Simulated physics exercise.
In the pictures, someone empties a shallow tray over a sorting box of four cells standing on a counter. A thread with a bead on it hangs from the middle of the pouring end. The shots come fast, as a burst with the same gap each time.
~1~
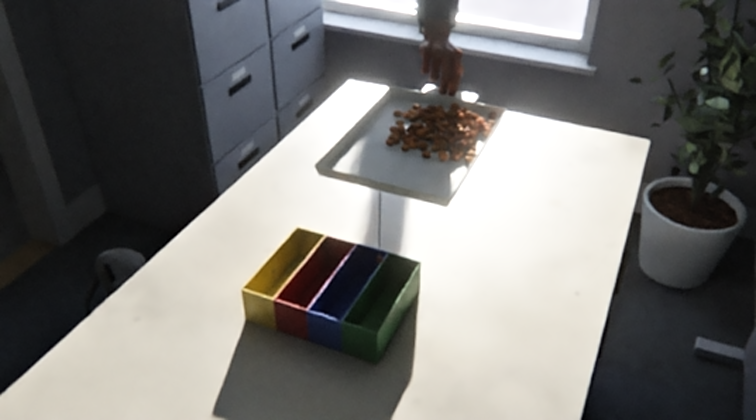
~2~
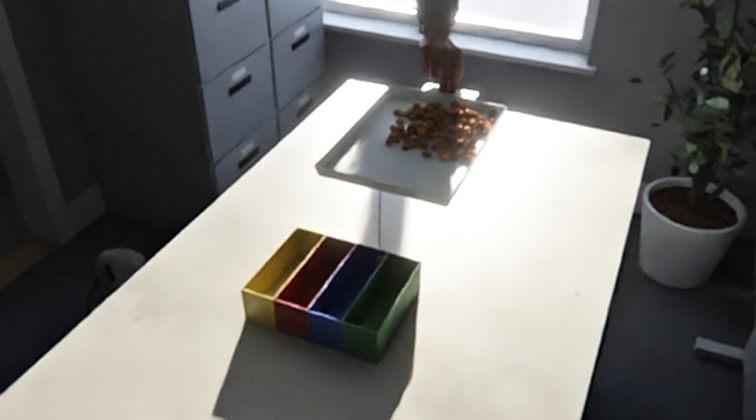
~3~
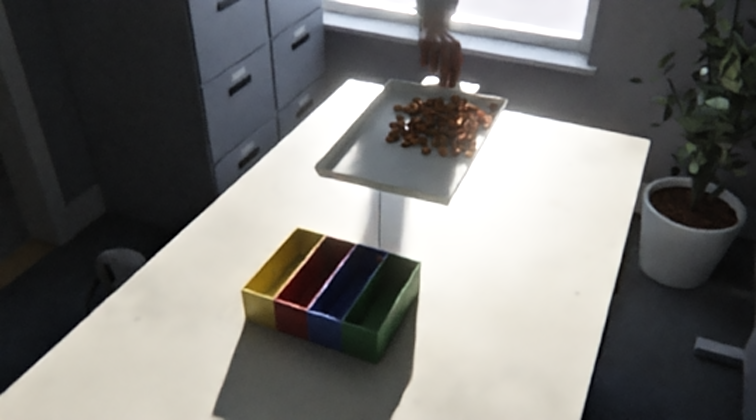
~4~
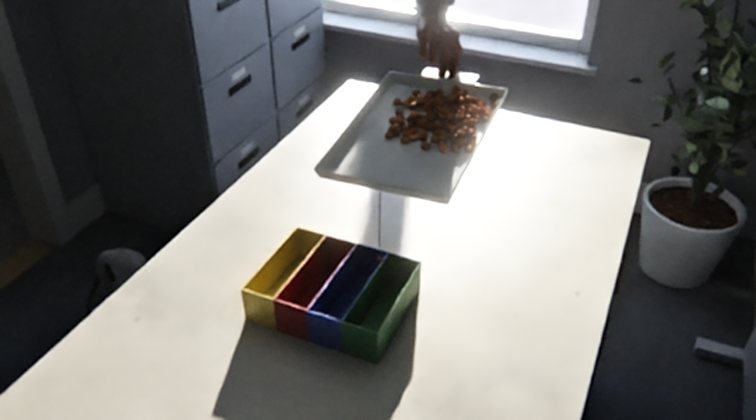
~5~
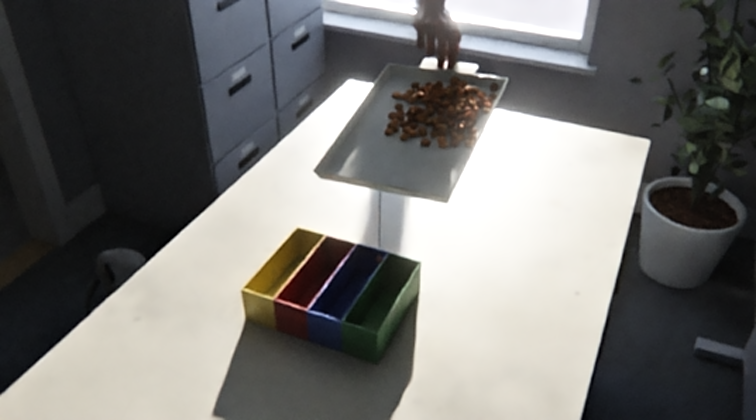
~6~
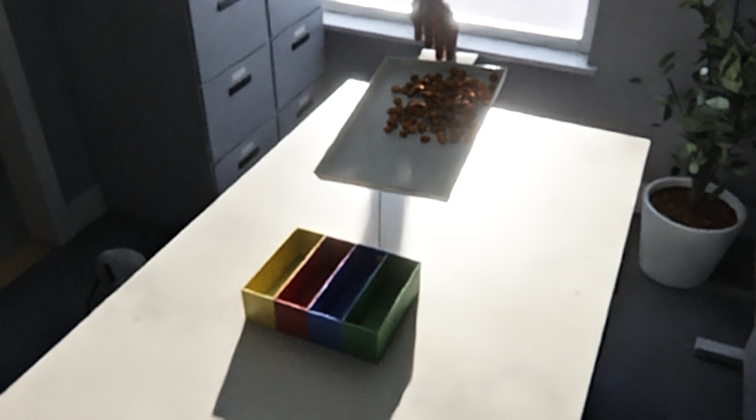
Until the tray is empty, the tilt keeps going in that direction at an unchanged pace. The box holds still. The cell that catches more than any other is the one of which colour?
It is the red one.
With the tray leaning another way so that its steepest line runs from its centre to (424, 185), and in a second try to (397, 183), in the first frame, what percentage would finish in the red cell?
0 % then 0 %, roughly.
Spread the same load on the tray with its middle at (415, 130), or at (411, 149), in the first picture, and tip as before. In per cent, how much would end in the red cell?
60 % and 50 %.
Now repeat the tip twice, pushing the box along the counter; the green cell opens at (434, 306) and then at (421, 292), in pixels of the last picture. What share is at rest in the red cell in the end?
About 10 and 20 per cent respectively.
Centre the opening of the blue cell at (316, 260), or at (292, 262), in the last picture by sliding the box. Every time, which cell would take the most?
For the first spot I'd say the blue cell, and for the second spot the cell in green.
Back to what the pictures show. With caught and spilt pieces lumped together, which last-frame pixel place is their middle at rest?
I'd place the middle at about (318, 304).
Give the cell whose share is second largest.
The answer here is the blue one.
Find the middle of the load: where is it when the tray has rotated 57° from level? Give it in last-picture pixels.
I'd mark the middle close to (349, 176).
Soon, tray tipped steeply; most on the tray; a small part falling or outside the box.
A while on, tray tipped right over; about a third on the tray; about a quarter in the red cell; a small part in the blue cell; a small part in the yellow cell; a stray few in the green cell; a small part falling or outside the box.
Towards the end, tray tipped past a quarter turn; about half in the red cell; about a quarter in the blue cell; a small part in the yellow cell; a small part in the green cell; a small part falling or outside the box.
Finally, tray tipped past a quarter turn; about half in the red cell; about a quarter in the blue cell; a small part in the yellow cell; a small part in the green cell; a small part outside the box.
